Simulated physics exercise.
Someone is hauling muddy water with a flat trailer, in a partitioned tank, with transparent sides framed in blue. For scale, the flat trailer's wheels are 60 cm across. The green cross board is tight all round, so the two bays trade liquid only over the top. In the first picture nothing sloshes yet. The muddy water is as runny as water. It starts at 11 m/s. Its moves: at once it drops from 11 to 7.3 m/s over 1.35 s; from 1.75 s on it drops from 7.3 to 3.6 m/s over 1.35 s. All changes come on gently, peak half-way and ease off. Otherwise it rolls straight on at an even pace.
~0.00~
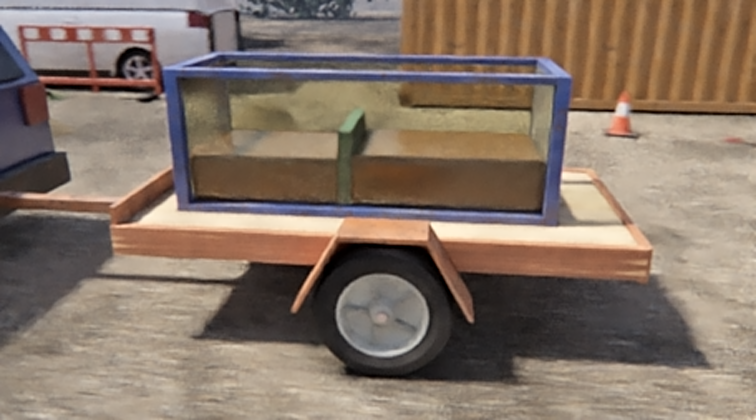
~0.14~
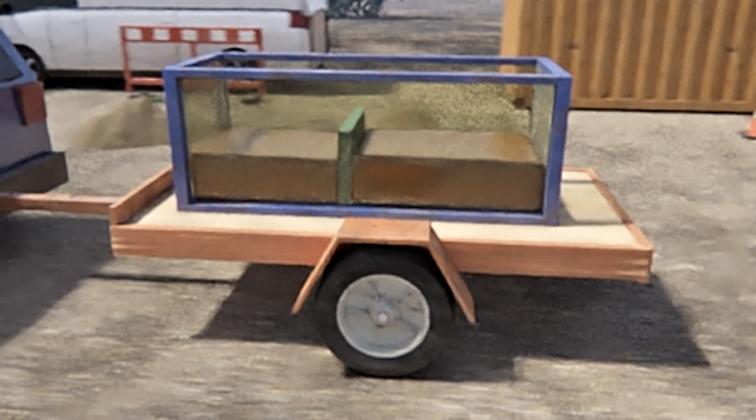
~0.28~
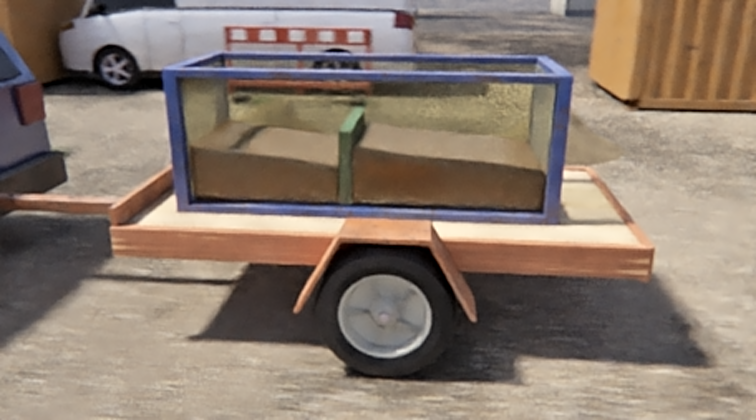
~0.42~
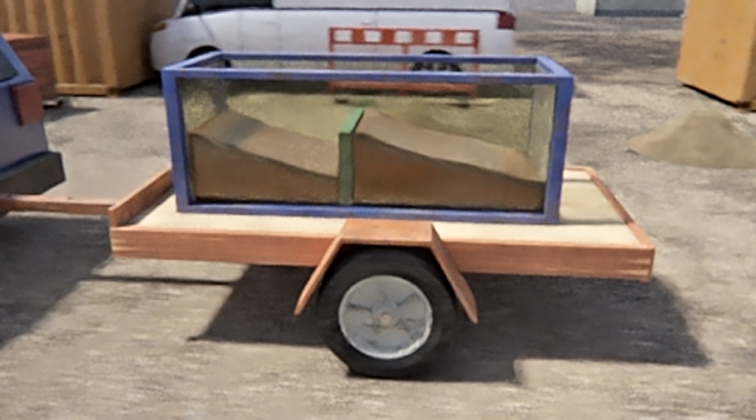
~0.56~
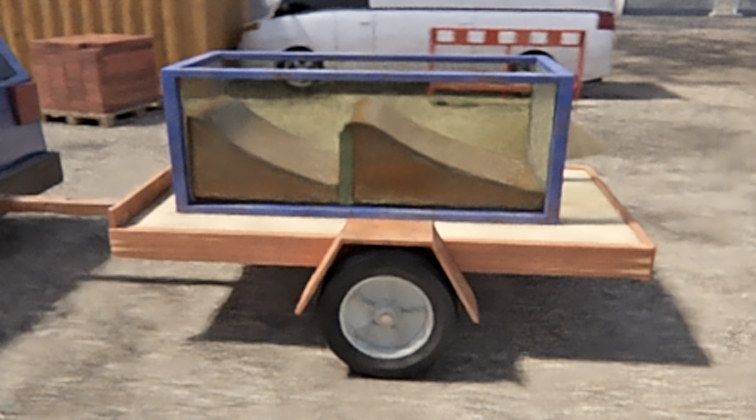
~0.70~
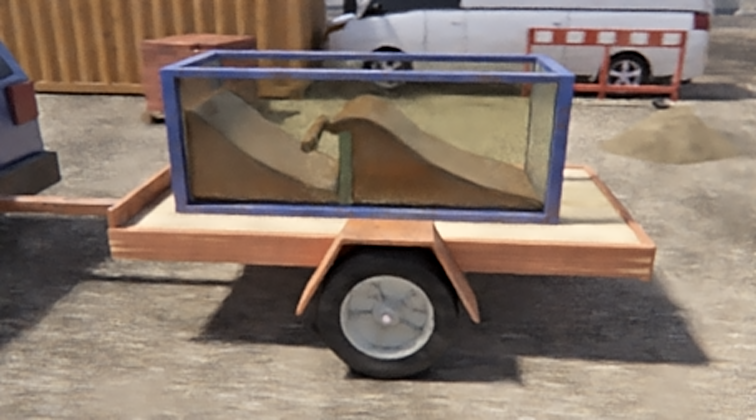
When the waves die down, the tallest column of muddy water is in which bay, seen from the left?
It is deepest in the first one.
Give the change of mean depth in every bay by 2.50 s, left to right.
From the left: 8 up, 7 down.
By 1.50 s the mean depths from the left are 29, 20 cm.
By 2.50 s the mean depths from the left are 32, 17 cm.
By 3.60 s the mean depths from the left are 35, 15 cm.
By 6.09 s the mean depths from the left are 34, 16 cm.
